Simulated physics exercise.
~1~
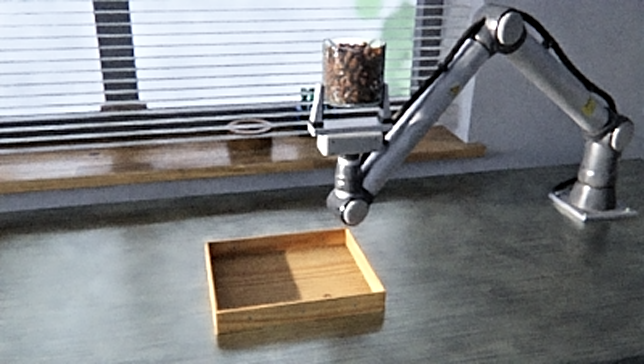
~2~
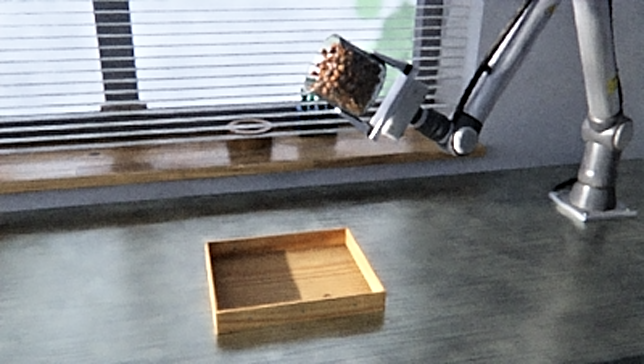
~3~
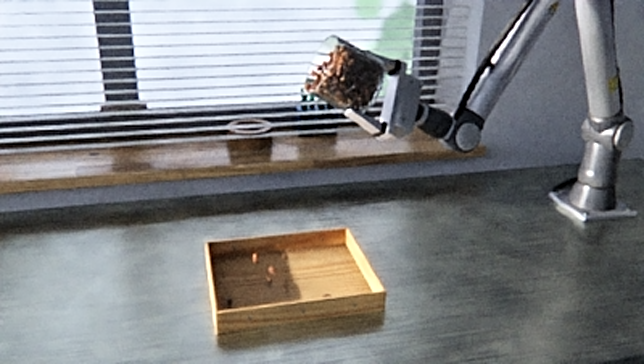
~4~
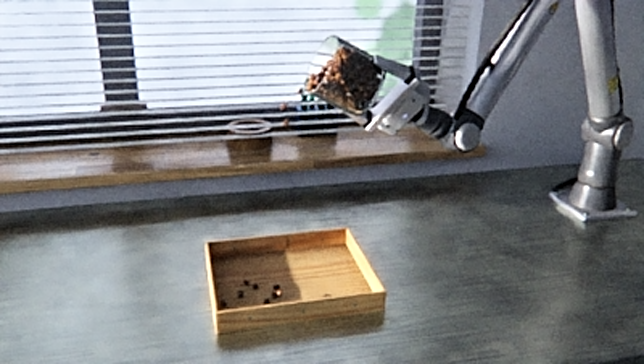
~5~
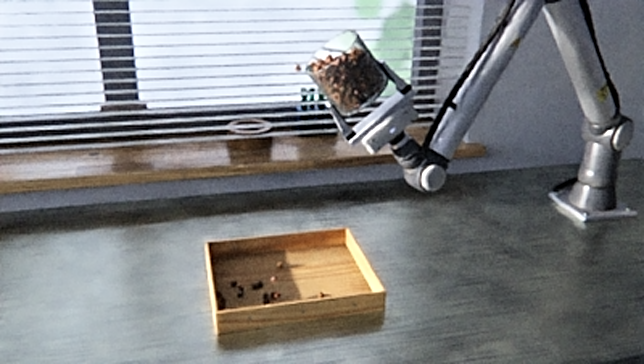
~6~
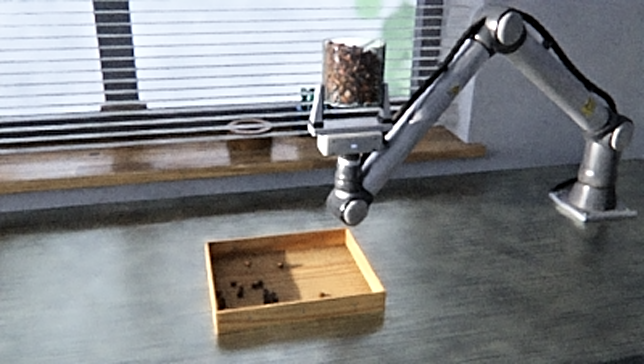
A silver robot arm on the right holds up a clear cup nearly full of brown pellets, above a grey table seen from a fixed, slightly raised view. A shallow, empty wooden tray sits below, with a bright window, slatted blinds and a wooden sill behind. The arm swings the cup over to the left until it lies steeply tipped, and a few pellets drop into the tray. It holds the cup tilted as some more fall, then turns it back upright. Only a small scatter of pellets rests in the tray, while the cup stays mostly full.
